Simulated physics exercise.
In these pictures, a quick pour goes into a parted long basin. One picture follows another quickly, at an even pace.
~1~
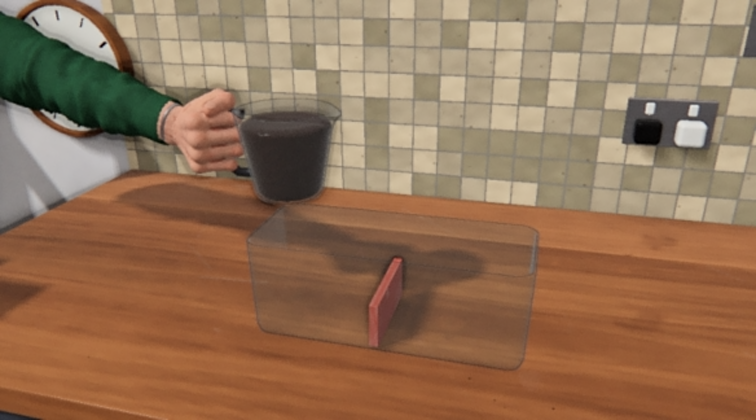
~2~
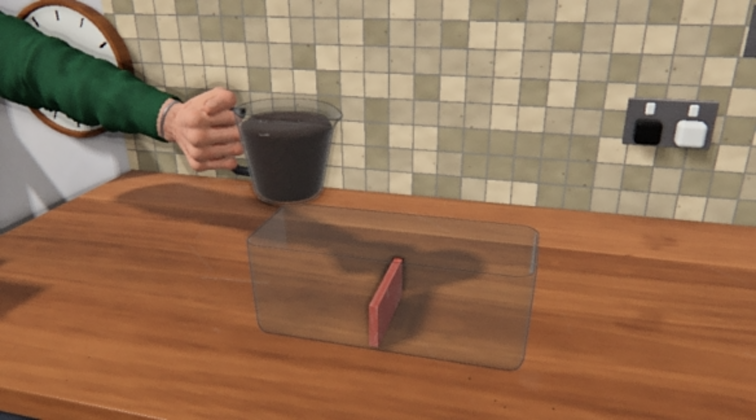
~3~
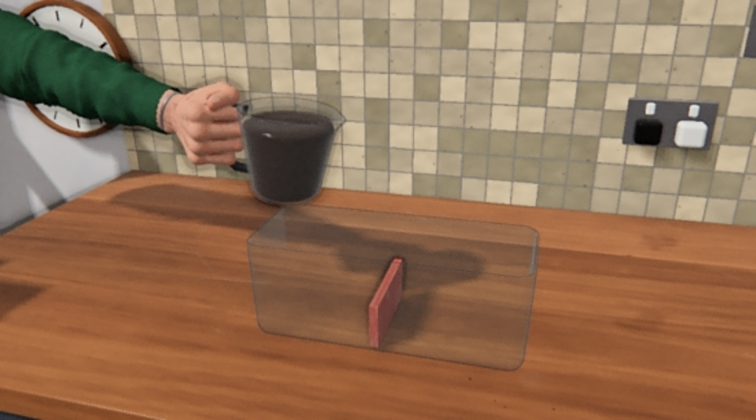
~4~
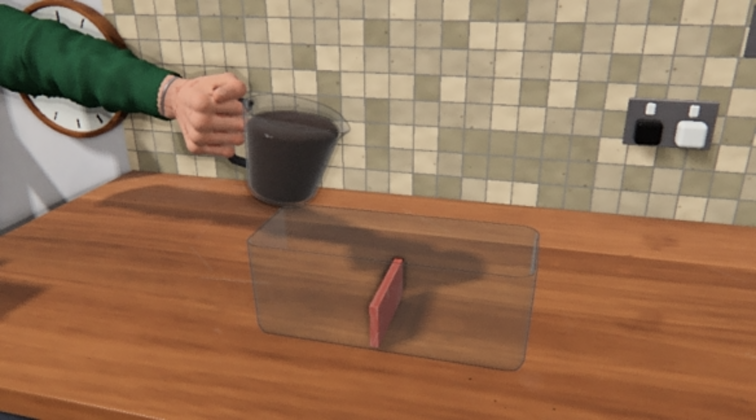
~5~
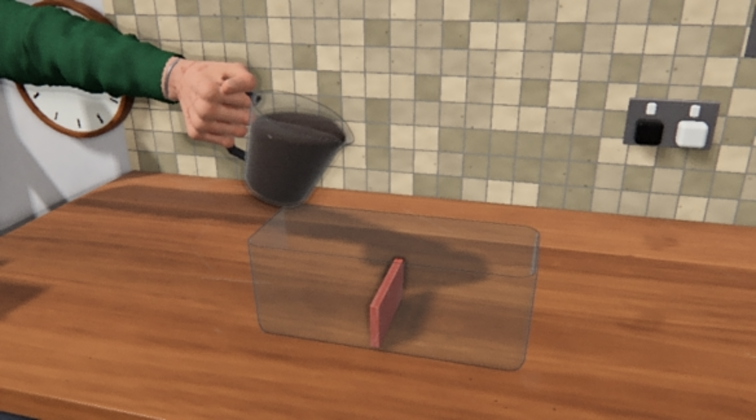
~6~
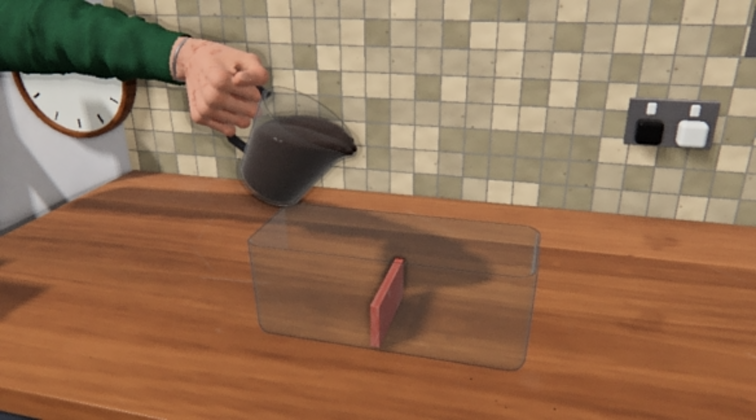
The clip opens on a hand in a green sleeve holding a clear jug of dark liquid above a long, see-through basin with a reddish divider, on a wooden counter. The hand slowly, then more steeply, tilts the jug to the right, and the liquid shifts until it reaches the lip.
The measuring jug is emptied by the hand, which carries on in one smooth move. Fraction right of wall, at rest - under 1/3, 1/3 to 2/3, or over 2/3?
The right side is left with enough for a third but not past two thirds.
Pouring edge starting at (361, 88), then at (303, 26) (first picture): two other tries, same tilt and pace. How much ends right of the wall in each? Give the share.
It works out to around 95 % and then around 20 %.
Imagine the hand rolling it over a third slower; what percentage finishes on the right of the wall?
45 per cent or thereabouts.
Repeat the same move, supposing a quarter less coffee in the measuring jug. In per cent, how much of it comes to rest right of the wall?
It works out near 20 percent.
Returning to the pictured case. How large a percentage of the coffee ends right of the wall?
Share approx. 40 %.
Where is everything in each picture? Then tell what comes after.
In the first frame, it leans 0°; its right rim is at (341, 114); the coffee meets the walls at (246, 119) and (332, 124); the long basin's rim runs from (266, 223) to (537, 252); the wall's top is at (387, 282).
In the second frame, it leans 2°; its right rim is at (342, 116); the coffee meets the walls at (247, 118) and (333, 125).
In the third frame, it leans 6°; its right rim is at (345, 121); the coffee meets the walls at (250, 116) and (334, 128).
In the fourth frame, it leans 13°; its right rim is at (349, 130); the coffee meets the walls at (253, 116) and (339, 132).
In the fifth frame, it leans 23°; its right rim is at (354, 141); the coffee meets the walls at (257, 118) and (345, 135).
In the sixth frame, it leans 34°; its right rim is at (356, 155); the coffee meets the walls at (258, 129) and (355, 146); 1 per cent is over the edge.
A moment on, the measuring jug is tipped on its side and 44 per cent is still to pour, 14 is left of the wall and 21 right of it.
Next, the measuring jug is tipped on its side and 12 per cent is still to pour, 45 is left of the wall and 35 right of it.
Then the measuring jug is tipped on its side and 2 per cent is still to pour, 55 is left of the wall and 40 right of it.
Later the measuring jug is tipped on its side and 0 per cent is still to pour, 59 is left of the wall and 40 right of it.
In the end 59 per cent lies left of the wall, 40 right of it and 1 outside.
